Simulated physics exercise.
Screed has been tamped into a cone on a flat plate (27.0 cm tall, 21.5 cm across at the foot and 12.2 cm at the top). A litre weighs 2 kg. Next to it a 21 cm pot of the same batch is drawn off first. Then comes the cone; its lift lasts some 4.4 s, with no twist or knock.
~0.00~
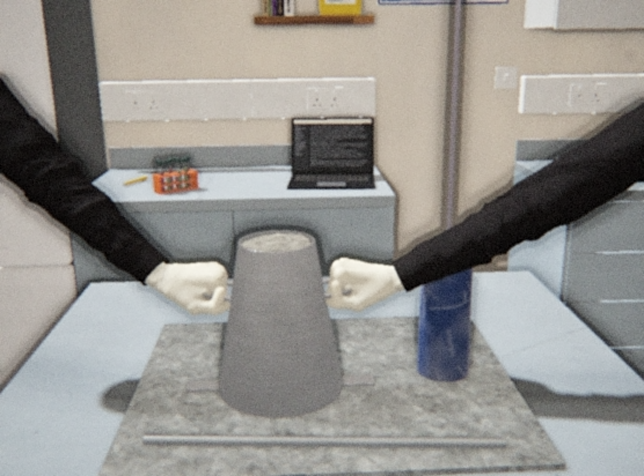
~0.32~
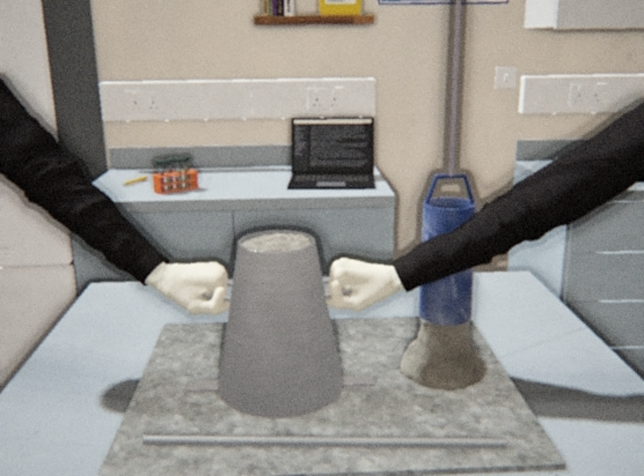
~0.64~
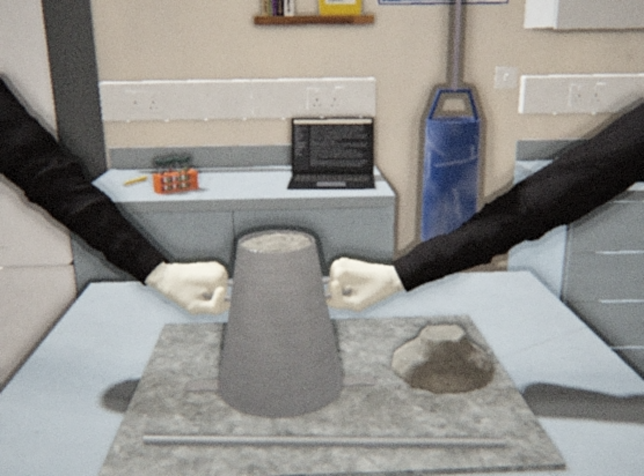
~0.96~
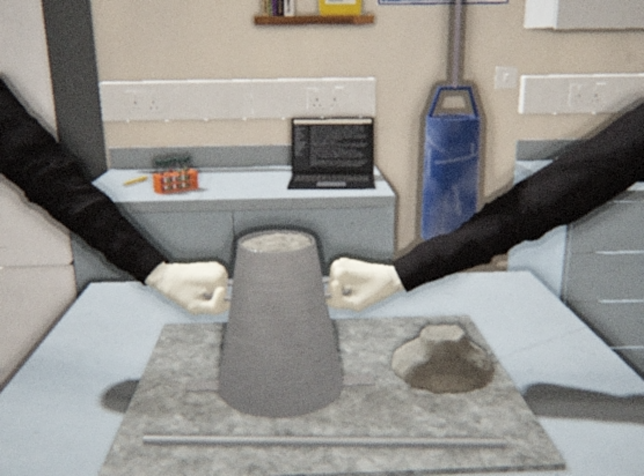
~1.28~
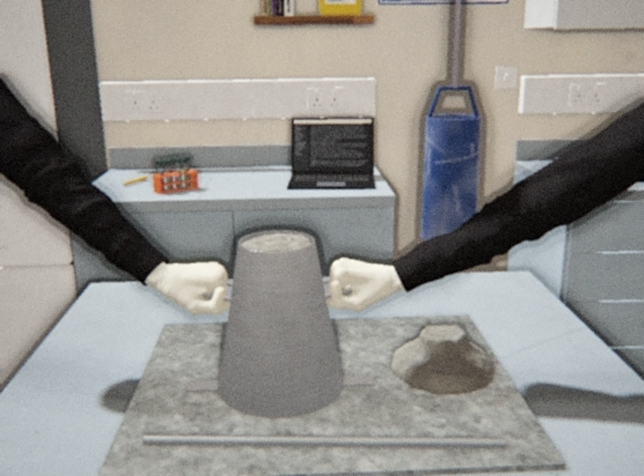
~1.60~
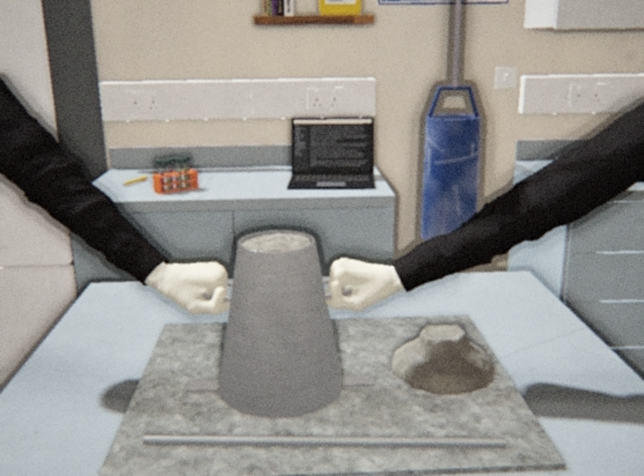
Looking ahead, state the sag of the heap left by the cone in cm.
Some 15 cm.
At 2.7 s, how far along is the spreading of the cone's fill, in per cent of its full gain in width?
Some 80 per cent.
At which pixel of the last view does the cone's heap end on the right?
Near (383, 389).
After 2.7 s, the cone is up 6.3 cm; the screed has come down 12 cm to 15 cm and is 34 cm wide.
After 3.8 s, the cone is up 17 cm; the screed has come down 15 cm to 12 cm and is 36 cm wide.
After 4.9 s, the cone is up 27 cm; the screed has come down 15 cm to 12 cm and is 37 cm wide.
After 6.2 s, the cone is clear; the screed has come down 15 cm to 12 cm and is 37 cm wide.
After 6.7 s, at rest, the cone is clear; the screed has come down 15 cm to 12 cm and is 37 cm wide.
